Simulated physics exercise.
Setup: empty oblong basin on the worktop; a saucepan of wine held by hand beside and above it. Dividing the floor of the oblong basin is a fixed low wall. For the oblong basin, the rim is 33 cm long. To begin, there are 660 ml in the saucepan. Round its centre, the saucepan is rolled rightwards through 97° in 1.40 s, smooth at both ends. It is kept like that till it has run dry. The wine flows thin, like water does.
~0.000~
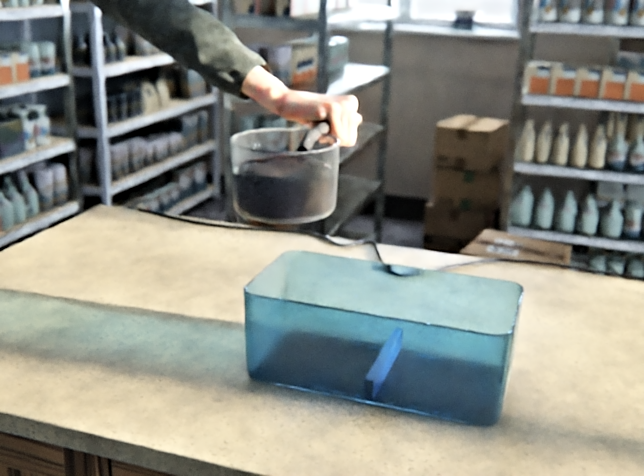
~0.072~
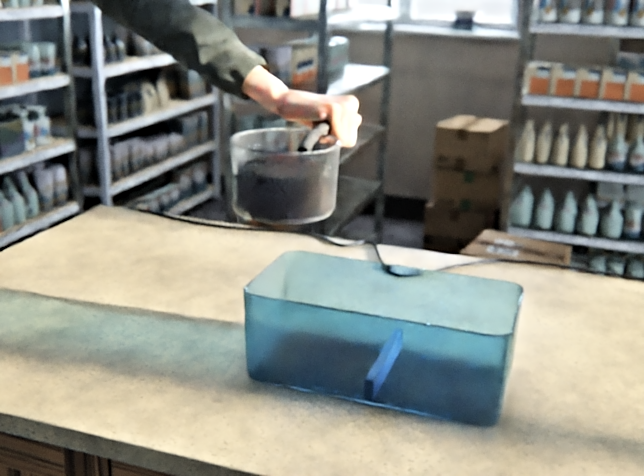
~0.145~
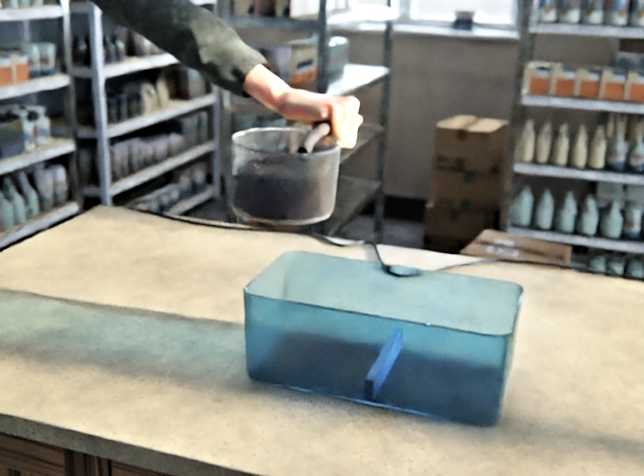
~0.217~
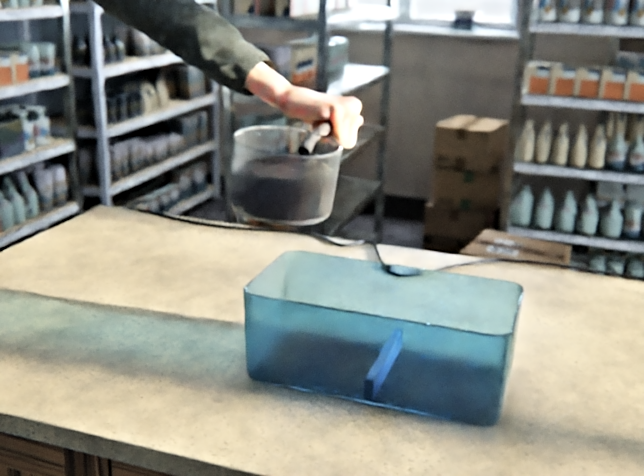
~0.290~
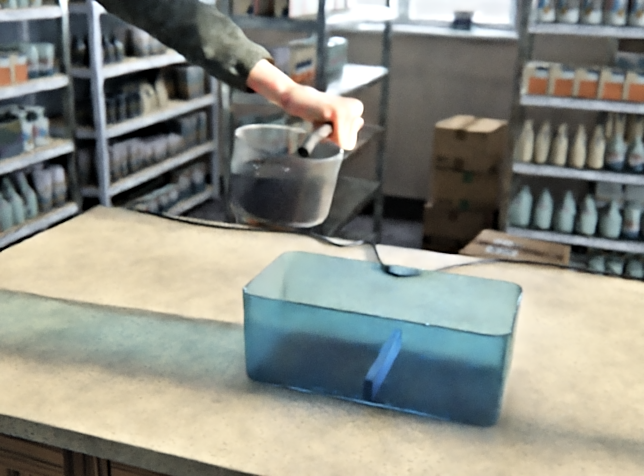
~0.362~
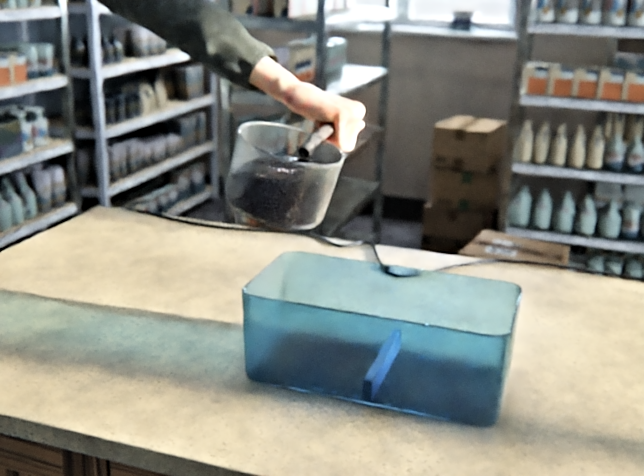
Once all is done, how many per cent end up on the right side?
Roughly 43 percent ends up on the right side.
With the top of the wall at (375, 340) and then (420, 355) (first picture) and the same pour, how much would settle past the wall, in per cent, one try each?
60 in a hundred, followed by 5 in a hundred.
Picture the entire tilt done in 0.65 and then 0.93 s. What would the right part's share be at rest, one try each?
Some 25 and 35 per cent, in that order.
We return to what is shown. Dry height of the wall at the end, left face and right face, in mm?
I'd say some 14 mm on the left and some 16 mm on the right.
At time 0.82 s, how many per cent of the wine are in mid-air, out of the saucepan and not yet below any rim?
Near 16 per cent at that time.
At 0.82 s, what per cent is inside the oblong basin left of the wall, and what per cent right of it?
Around 3 percent on the left and 0 on the right.
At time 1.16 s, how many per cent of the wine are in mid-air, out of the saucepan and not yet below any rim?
Airborne fraction: Approx. 16 %.
After 0.82 s the tilt is 62° and 82 per cent is still to pour, 3 is left of the wall and 0 right of it.
After 1.16 s the tilt is 90° and 27 per cent is still to pour, 22 is left of the wall and 36 right of it.
After 1.51 s the tilt is 97° and 4 per cent is still to pour, 51 is left of the wall and 41 right of it.
After 1.90 s the tilt is 97° and 1 per cent is still to pour, 56 is left of the wall and 43 right of it.
In the end 57 per cent lies left of the wall, 43 right of it and 1 outside.
